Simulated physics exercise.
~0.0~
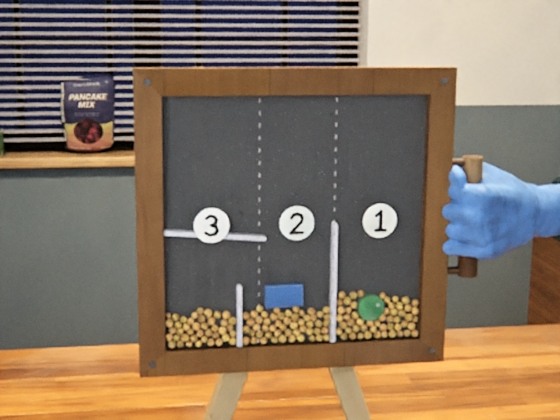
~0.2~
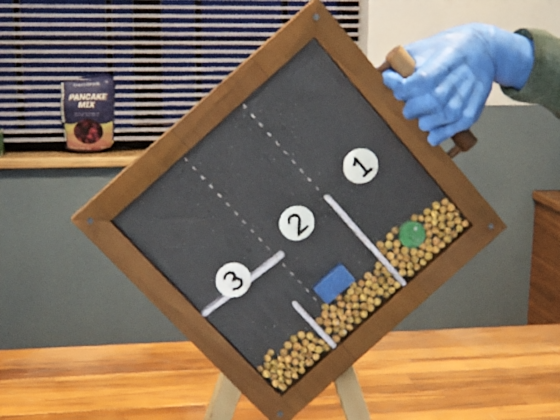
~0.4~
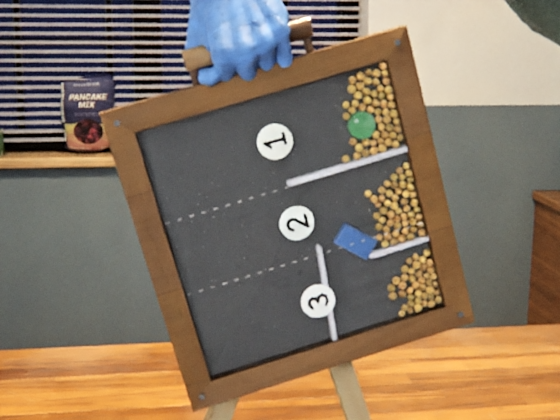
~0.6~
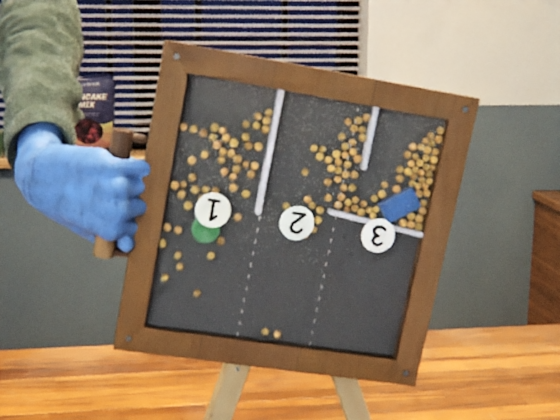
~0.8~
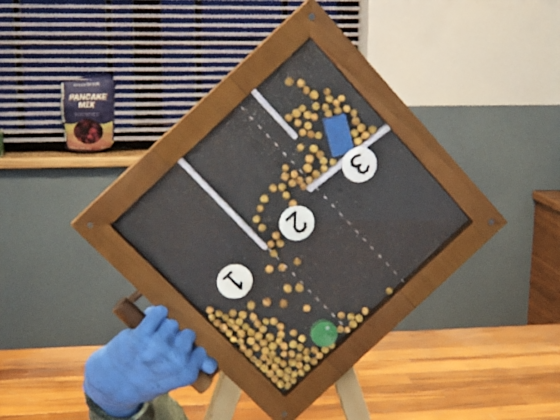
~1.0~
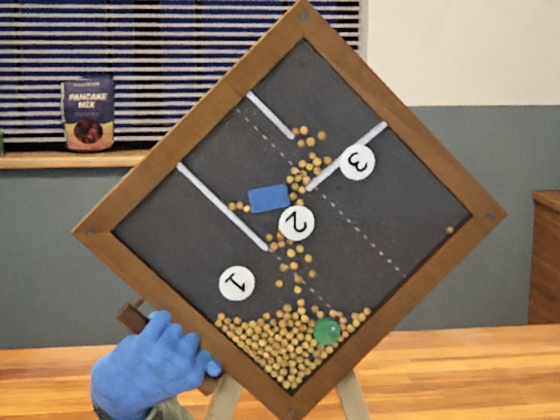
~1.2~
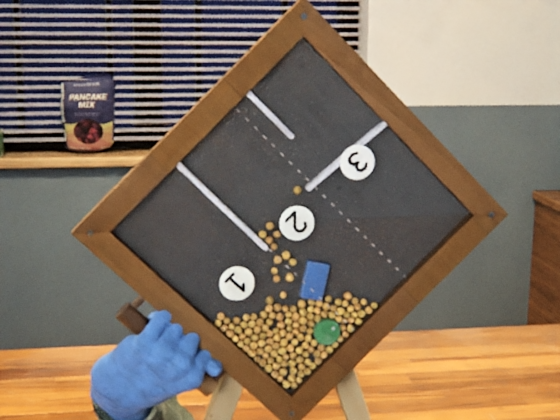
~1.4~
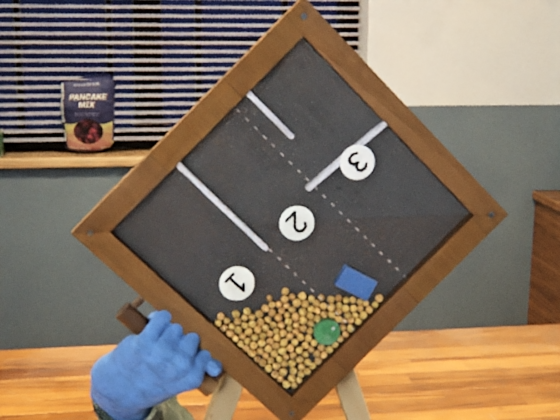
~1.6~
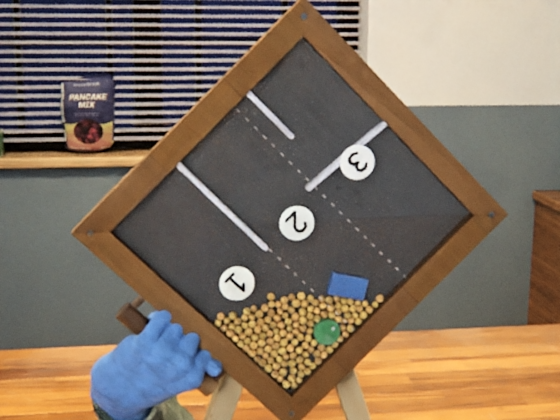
In the video, a gloved hand turns a wooden-framed box anticlockwise beside a pancake mix package, sending beads, a green disc and a blue block tumbling past white dividers, until the beads settle in the bottom corner with the disc among them and the block resting on top.
